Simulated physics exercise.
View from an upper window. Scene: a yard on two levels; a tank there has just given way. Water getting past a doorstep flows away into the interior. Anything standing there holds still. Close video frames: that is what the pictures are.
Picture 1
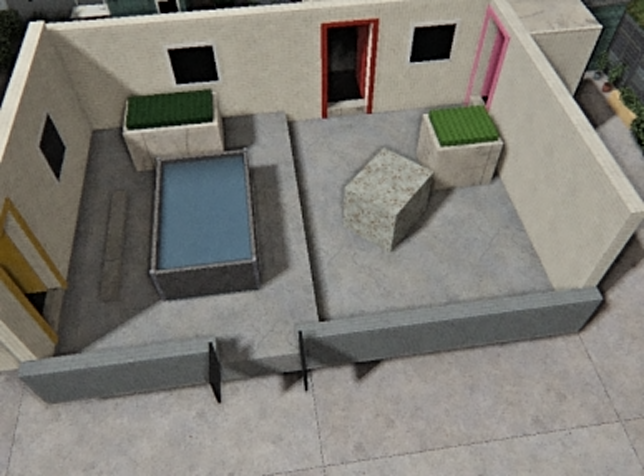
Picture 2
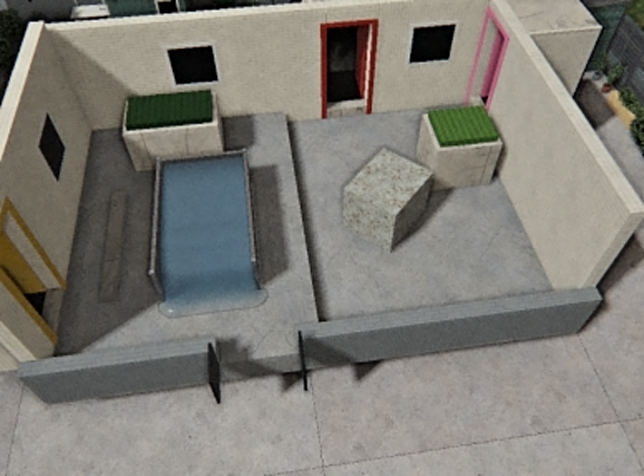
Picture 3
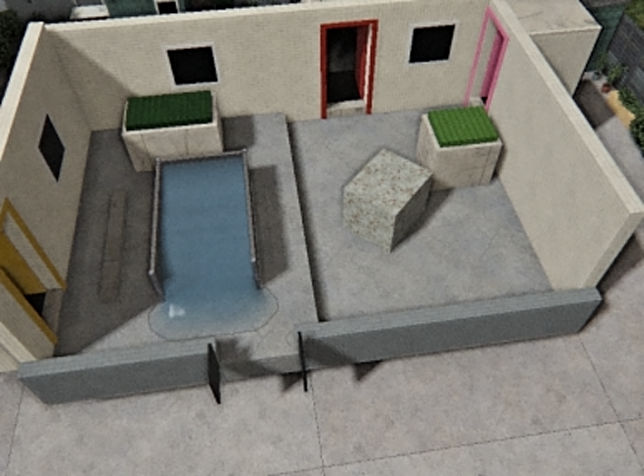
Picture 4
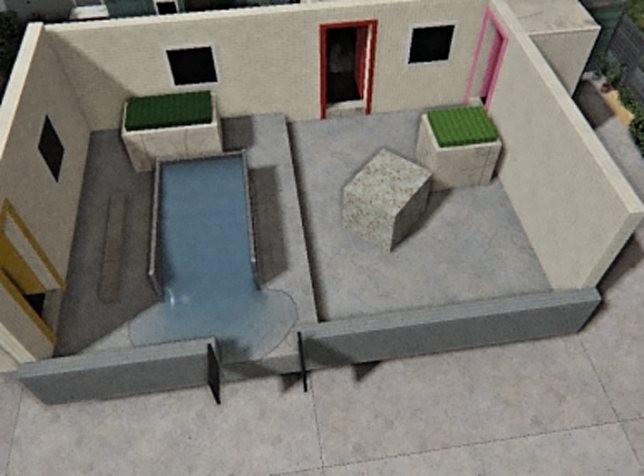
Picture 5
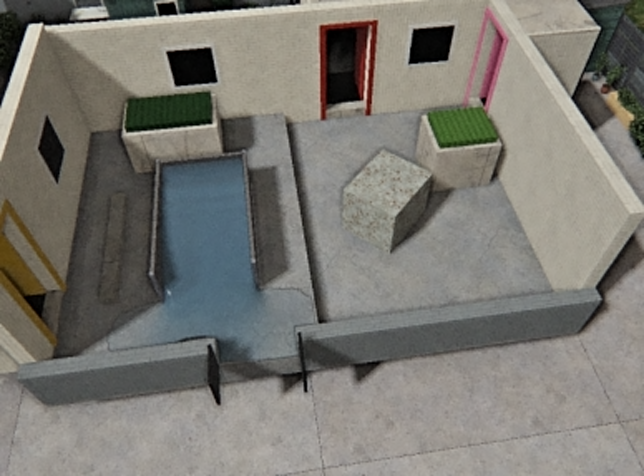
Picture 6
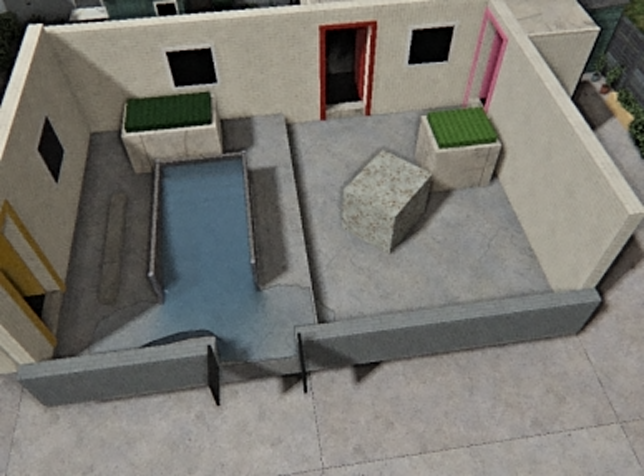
Water pours out of the open tank's near end and spreads across the grey yard floor.
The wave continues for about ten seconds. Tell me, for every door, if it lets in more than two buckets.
Outcome: The yellow door will top two buckets. The pink door will not top two buckets. The red door will not top two buckets.
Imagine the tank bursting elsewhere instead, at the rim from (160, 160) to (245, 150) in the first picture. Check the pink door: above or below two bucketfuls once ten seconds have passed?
Well, it turns out the pink door comes up short.
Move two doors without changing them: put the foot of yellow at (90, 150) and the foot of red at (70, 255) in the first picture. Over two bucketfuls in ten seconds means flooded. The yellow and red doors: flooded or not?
One by one: The yellow one lets more in, the red one keeps below it.
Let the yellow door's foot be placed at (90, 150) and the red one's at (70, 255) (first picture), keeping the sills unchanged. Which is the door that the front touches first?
It's the red-painted one.
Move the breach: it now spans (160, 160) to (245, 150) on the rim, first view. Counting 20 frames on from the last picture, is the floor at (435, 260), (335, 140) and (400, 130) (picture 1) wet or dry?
The first spot is spared, the second swamped, the third swamped.
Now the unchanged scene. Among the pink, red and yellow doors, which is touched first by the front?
I pick the one in yellow.
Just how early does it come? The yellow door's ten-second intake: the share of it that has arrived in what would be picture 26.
My guess is about 70 %.
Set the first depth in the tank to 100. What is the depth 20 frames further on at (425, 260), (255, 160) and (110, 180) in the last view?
In turn 2, 0 and 6 in a hundred.
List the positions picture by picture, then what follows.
In the first picture, still water in the open tank at (204, 209).
In the second picture, the front is at (264, 291), out from the gap at (209, 283).
In the third picture, the front is at (273, 306), out from the gap at (209, 286).
In the fourth picture, the front is at a hidden place, out from the gap at (209, 287).
In the fifth picture, the front is at a hidden place, out from the gap at (210, 288).
In the sixth picture, water pours out at (209, 289) and has run to a hidden place.
A moment on, water covers 15 % of the floor; the yellow door wet at the sill, nothing in, the pink door not reached, the red door not reached.
Next, water covers 20 % of the floor; the yellow door over two buckets in, the pink door not reached, the red door not reached.
Then, water covers 35 % of the floor; the yellow door far over two buckets in, the pink door not reached, the red door not reached.
Later, water covers 50 % of the floor; the yellow door far over two buckets in, the pink door not reached, the red door not reached.
In the end, water covers 75 % of the floor; the yellow door far over two buckets in, the pink door wet at the sill, nothing in, the red door wet at the sill, nothing in.
